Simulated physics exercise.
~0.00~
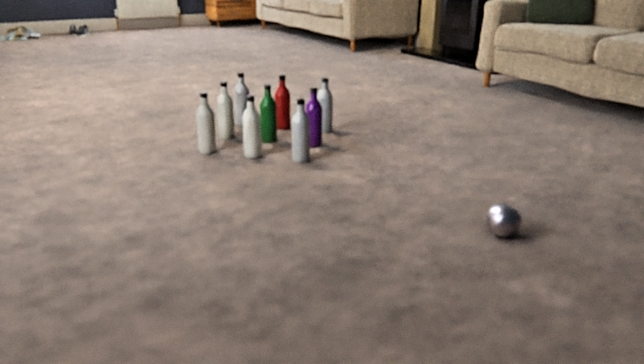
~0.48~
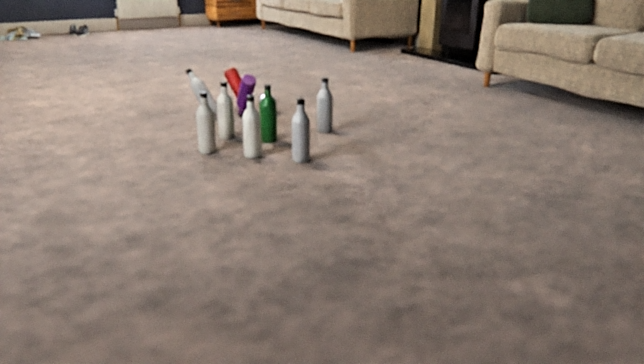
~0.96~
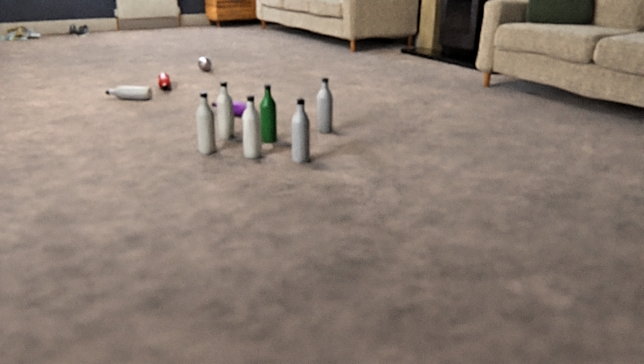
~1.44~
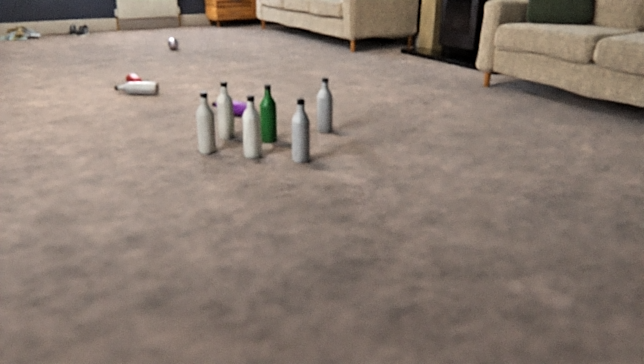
On a carpeted living room floor, a shiny metal ball rolls into a diamond of nine capped bottles, knocking over the red, the purple and one pale bottle, then rolls away toward the back left while the green bottle and five pale ones remain standing.
